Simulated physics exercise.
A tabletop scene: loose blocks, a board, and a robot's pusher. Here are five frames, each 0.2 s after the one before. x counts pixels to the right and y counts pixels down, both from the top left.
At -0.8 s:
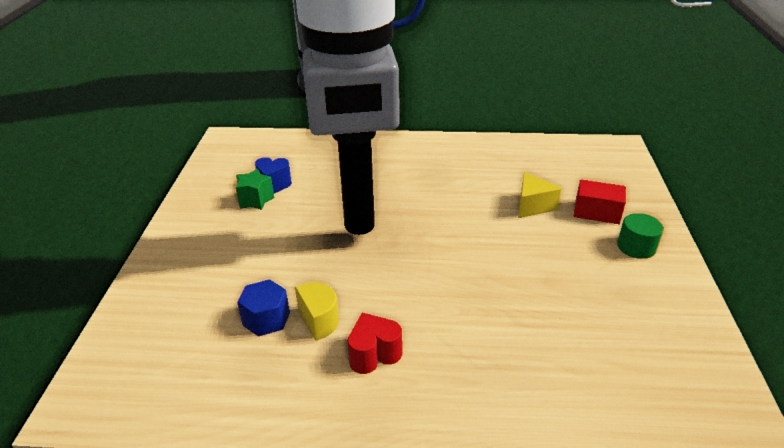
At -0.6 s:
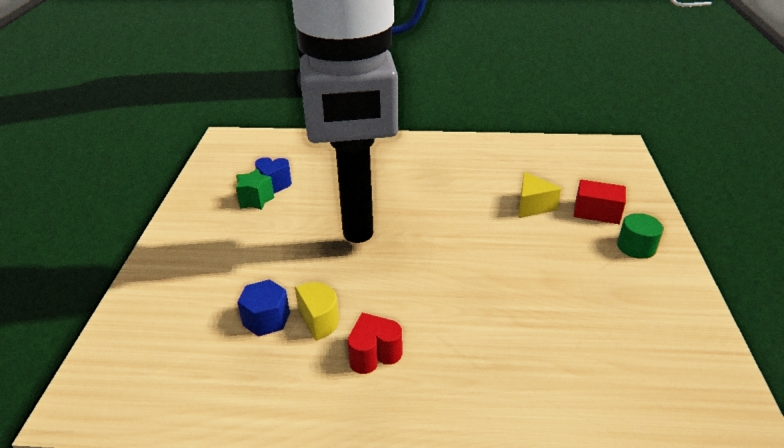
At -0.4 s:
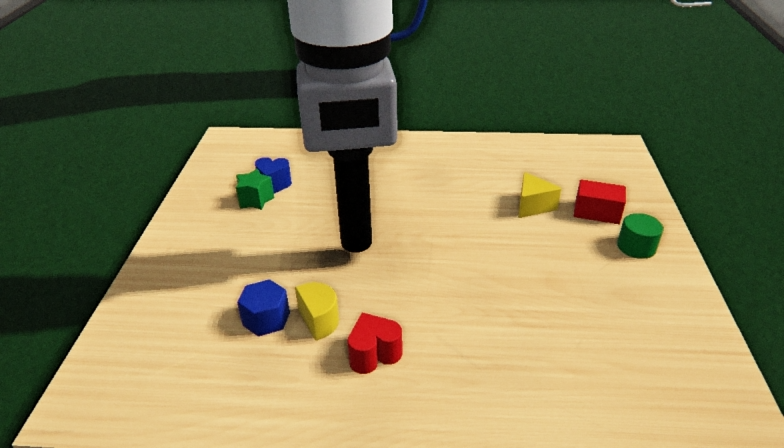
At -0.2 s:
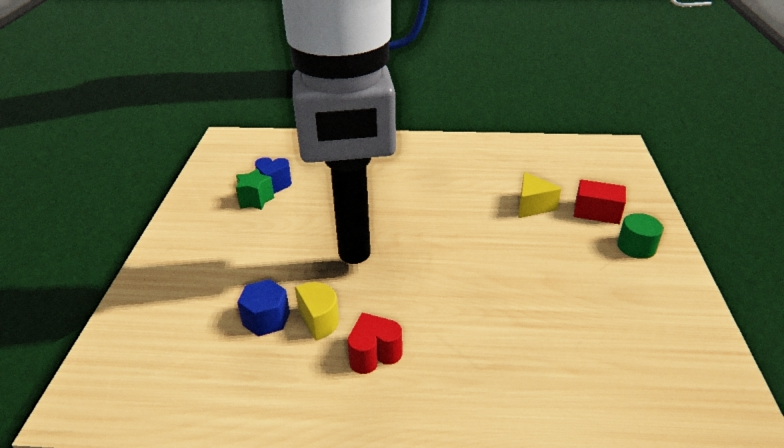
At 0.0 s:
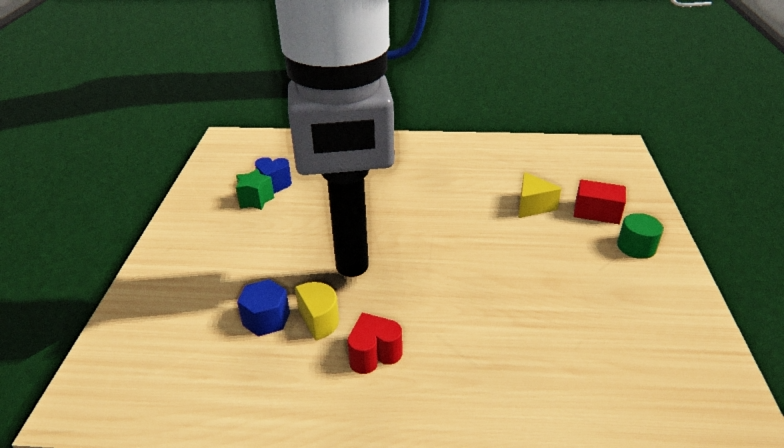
A robot's black pusher moves slowly a short way toward the viewer and very slightly left over a light wooden tabletop, seen from above by a still camera. A green star and blue heart sit at the upper left, with a yellow triangle, red block and green cylinder at the right. Nearer, a blue hexagonal block, yellow D-shaped block and red heart stay unmoved.
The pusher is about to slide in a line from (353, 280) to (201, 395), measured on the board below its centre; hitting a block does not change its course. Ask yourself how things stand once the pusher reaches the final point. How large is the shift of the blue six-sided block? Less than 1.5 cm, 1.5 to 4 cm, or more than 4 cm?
Answer: 1.5 to 4 cm.
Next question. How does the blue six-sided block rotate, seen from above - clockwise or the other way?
With the clock.
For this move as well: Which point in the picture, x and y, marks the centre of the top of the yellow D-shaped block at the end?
Just about (288, 342).
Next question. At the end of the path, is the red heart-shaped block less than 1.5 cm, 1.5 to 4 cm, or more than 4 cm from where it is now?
Less than 1.5 cm.
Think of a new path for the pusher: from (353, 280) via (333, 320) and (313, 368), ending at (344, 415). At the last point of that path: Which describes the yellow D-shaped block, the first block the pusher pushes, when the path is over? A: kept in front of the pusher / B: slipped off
Option B.
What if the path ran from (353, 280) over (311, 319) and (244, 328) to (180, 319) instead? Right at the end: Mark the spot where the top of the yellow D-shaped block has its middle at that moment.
Pixel (285, 333).
What follows on the original path. One third of the way, pusher (307, 302); yellow D-shaped block (300, 319), turned 35° anticlockwise.
Two thirds of the way, pusher (255, 340); blue six-sided block (241, 299), turned 30° clockwise; yellow D-shaped block (288, 342), turned 100° anticlockwise.
At the end, pusher (197, 382); blue six-sided block (241, 299), turned 30° clockwise; yellow D-shaped block (288, 342), turned 100° anticlockwise; red heart-shaped block in place.
